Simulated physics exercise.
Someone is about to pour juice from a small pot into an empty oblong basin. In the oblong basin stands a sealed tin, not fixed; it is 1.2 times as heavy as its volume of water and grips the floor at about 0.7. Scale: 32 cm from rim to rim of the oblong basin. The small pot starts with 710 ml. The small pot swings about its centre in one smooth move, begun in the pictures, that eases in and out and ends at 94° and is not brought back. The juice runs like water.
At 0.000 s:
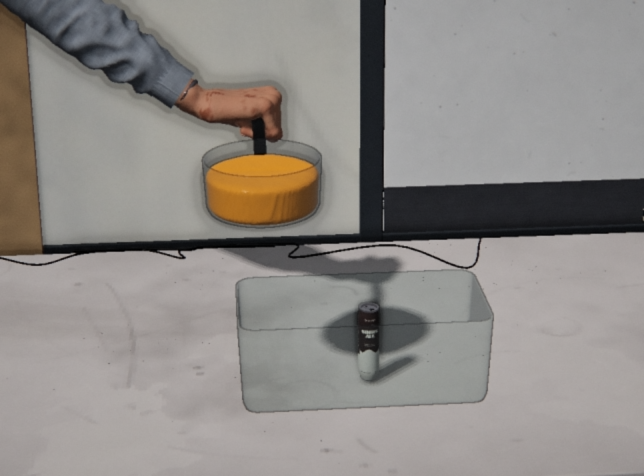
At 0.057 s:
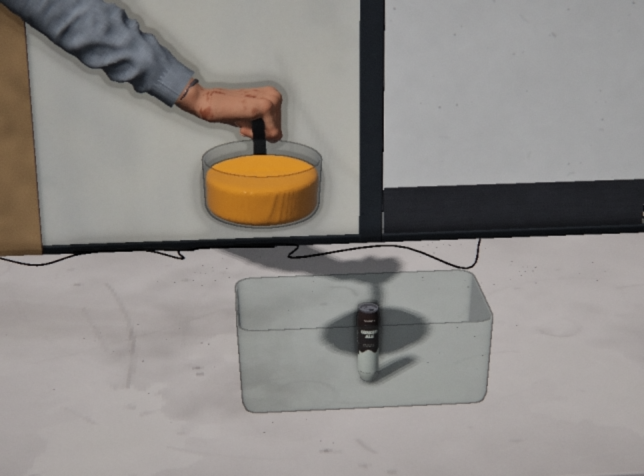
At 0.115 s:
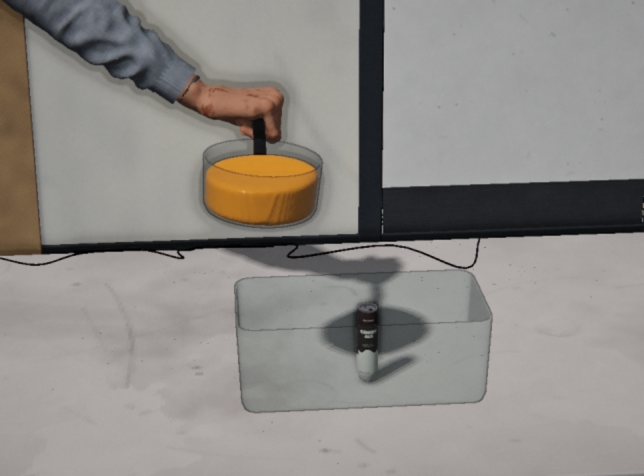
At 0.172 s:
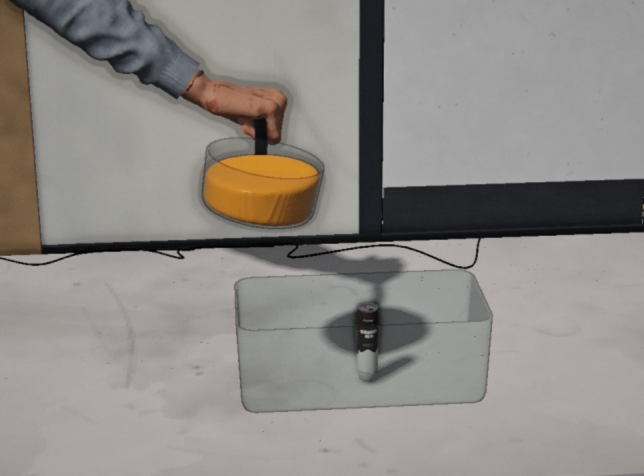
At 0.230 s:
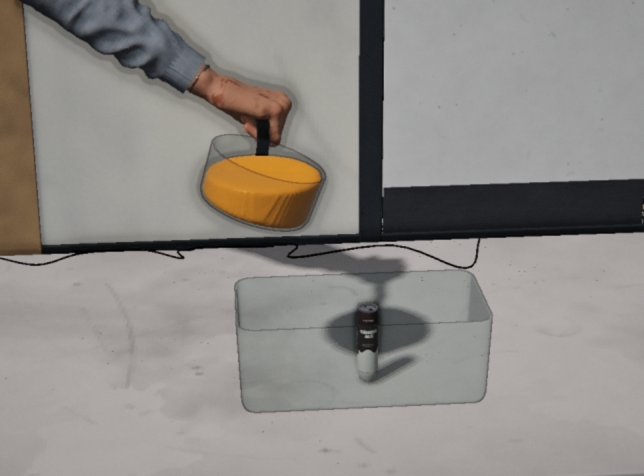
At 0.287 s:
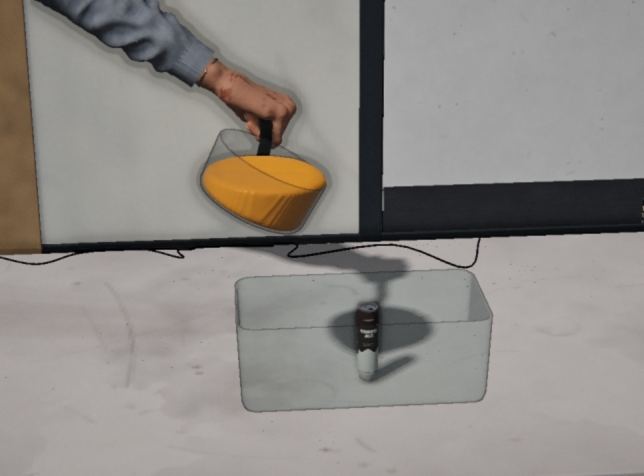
A hand in a grey sleeve holds a small clear pot of orange juice level above an empty oblong basin, with a dark-and-white tin standing near it. The hand then tilts the pot smoothly to the right, and the juice shifts toward the lowered right rim.
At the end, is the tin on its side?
The tin stays up.
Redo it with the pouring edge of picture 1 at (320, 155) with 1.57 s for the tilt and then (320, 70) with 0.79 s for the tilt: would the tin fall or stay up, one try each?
First it keeps standing; then it falls.
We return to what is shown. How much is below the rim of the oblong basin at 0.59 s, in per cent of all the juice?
About 18 per cent.
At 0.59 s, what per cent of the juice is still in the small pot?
Near 36 in a hundred.
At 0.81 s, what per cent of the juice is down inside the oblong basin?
About 80 per cent.
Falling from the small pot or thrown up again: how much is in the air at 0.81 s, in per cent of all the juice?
Some 10 per cent.
After 0.59 s the tilt is 80° and 37 per cent is still to pour; the tin stands where it began.
After 0.81 s the tilt is 94° and 10 per cent is still to pour; the tin stands where it began.
After 1.04 s the tilt is 94° and 2 per cent is still to pour; the tin stands where it began.
After 1.29 s the tilt is 94° and 1 per cent is still to pour; the tin stands where it began.
In the end the tin stands where it began.
